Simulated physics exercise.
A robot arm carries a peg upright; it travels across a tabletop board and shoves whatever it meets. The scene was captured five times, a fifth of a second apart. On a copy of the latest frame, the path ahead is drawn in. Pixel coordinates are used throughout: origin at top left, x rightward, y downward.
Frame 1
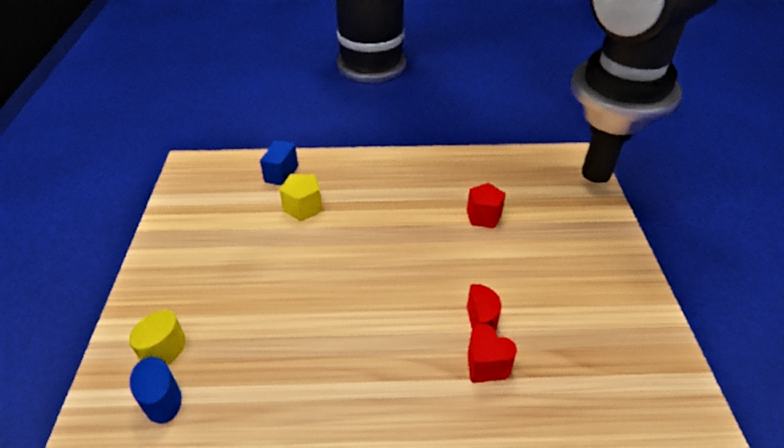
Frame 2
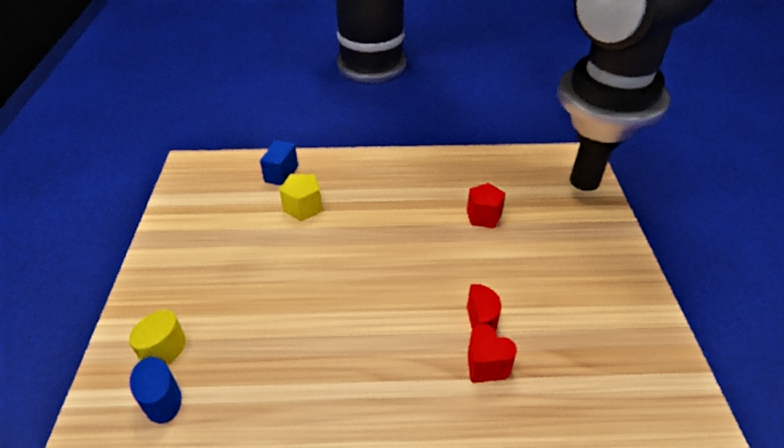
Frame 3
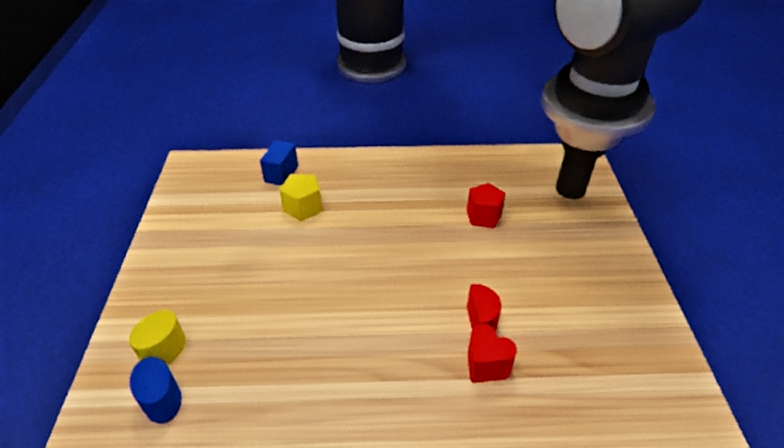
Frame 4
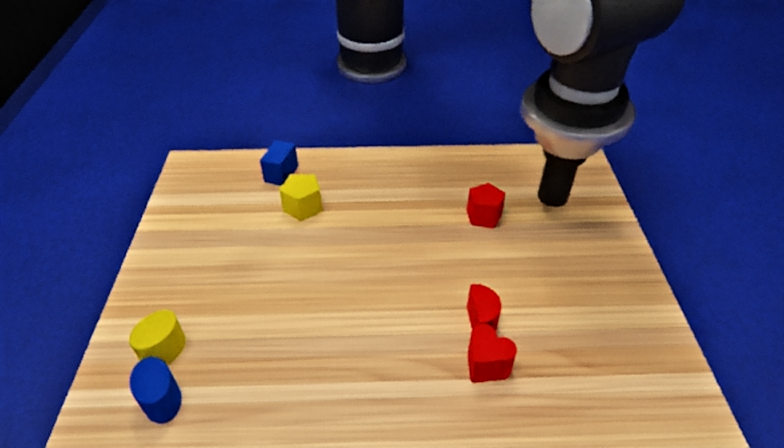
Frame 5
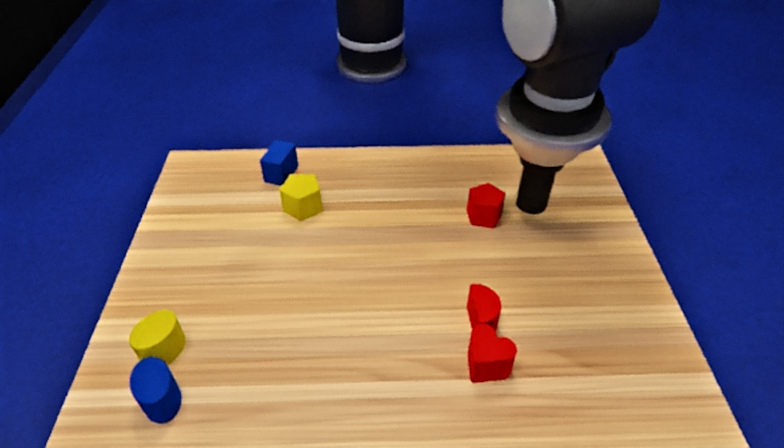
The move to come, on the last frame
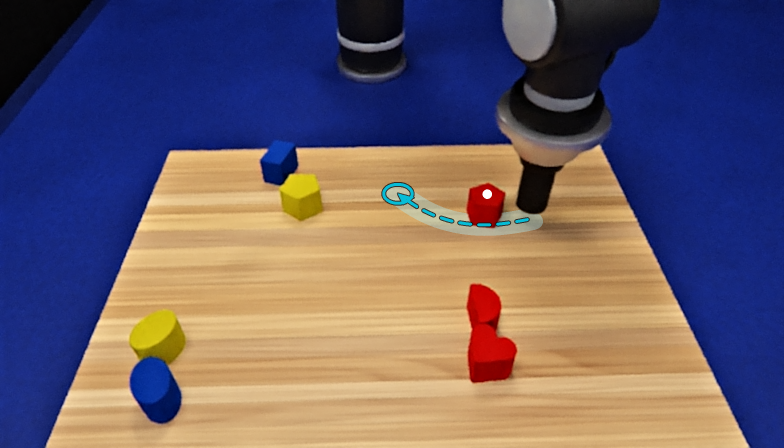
On a wooden board over a blue surface, a robot arm's black peg moved steadily left from the top right corner, coming close beside the red pentagon, while the red, yellow and blue blocks stayed still.
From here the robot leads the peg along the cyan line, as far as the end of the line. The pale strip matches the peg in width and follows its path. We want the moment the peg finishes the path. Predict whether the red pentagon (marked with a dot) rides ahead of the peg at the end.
The peg still pushes it.
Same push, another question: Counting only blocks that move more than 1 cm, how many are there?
There will be one block displaced.
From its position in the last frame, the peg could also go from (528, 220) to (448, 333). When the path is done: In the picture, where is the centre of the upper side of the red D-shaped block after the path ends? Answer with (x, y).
My best guess is (478, 336).
Path on the board, from (528, 220) via (481, 225) and (434, 215), ending at (398, 194); the dot is on the red pentagon.
On the path given first. One third of the way, peg at (481, 210); red pentagon at (454, 191), turned 20° clockwise.
Two thirds of the way, peg at (434, 199); red pentagon at (411, 178), turned 30° clockwise.
At the end, peg at (398, 178); red pentagon at (375, 160), turned 15° clockwise.
